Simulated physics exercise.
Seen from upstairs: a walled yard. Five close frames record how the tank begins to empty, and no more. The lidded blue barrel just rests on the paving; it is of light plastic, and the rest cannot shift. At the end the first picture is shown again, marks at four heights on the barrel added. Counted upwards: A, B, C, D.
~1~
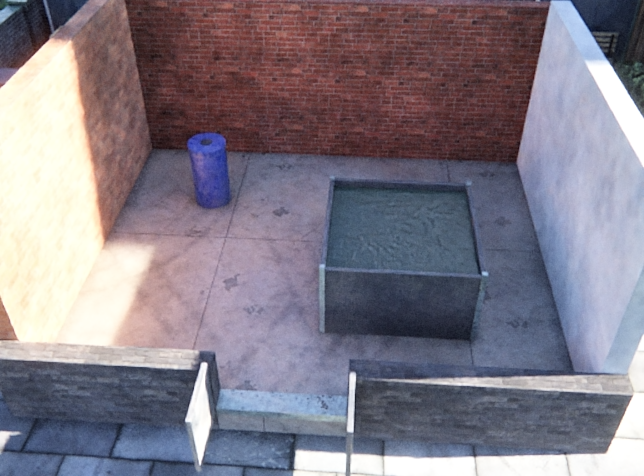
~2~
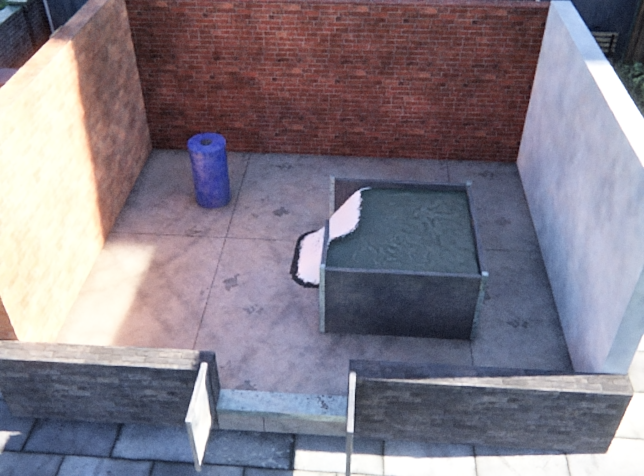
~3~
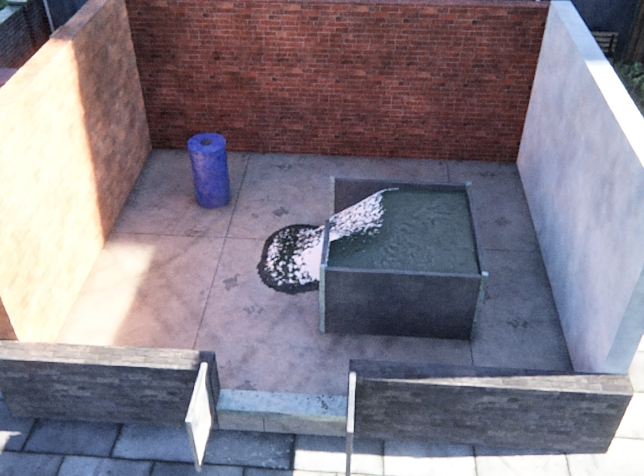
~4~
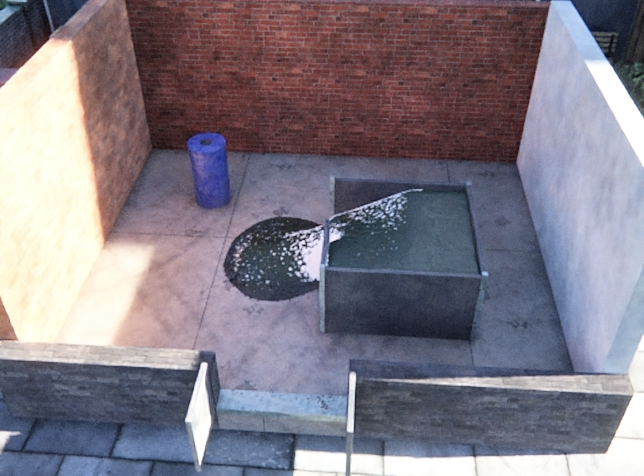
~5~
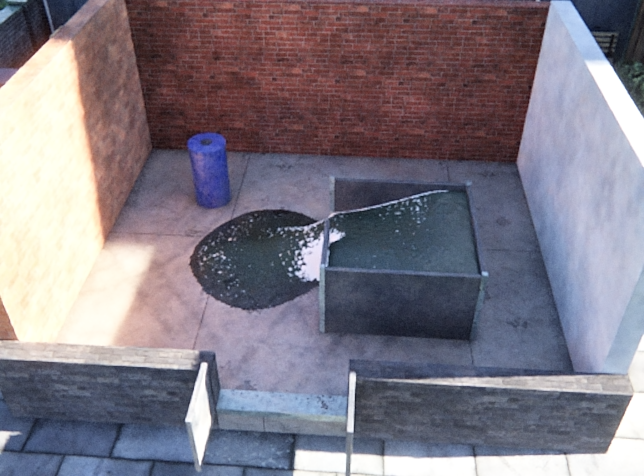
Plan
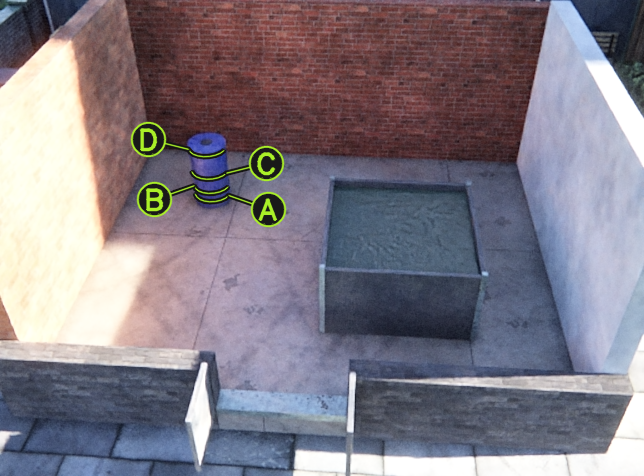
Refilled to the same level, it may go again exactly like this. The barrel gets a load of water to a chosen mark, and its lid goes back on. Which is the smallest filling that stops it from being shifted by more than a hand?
Choose C.
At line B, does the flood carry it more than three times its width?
No, less.
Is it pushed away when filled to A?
Yes, that goes wrong.
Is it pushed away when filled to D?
No.
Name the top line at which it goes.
That is line B.
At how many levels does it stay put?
Two.
On the marked copy, A at (209, 201); B at (208, 193); C at (206, 179); D at (203, 156); from the bottom up A, B, C, D.
With A, it is pushed about twice its own width away.
With B, it is pushed about its own width away.
With C, it does not move.
With D, it does not move.
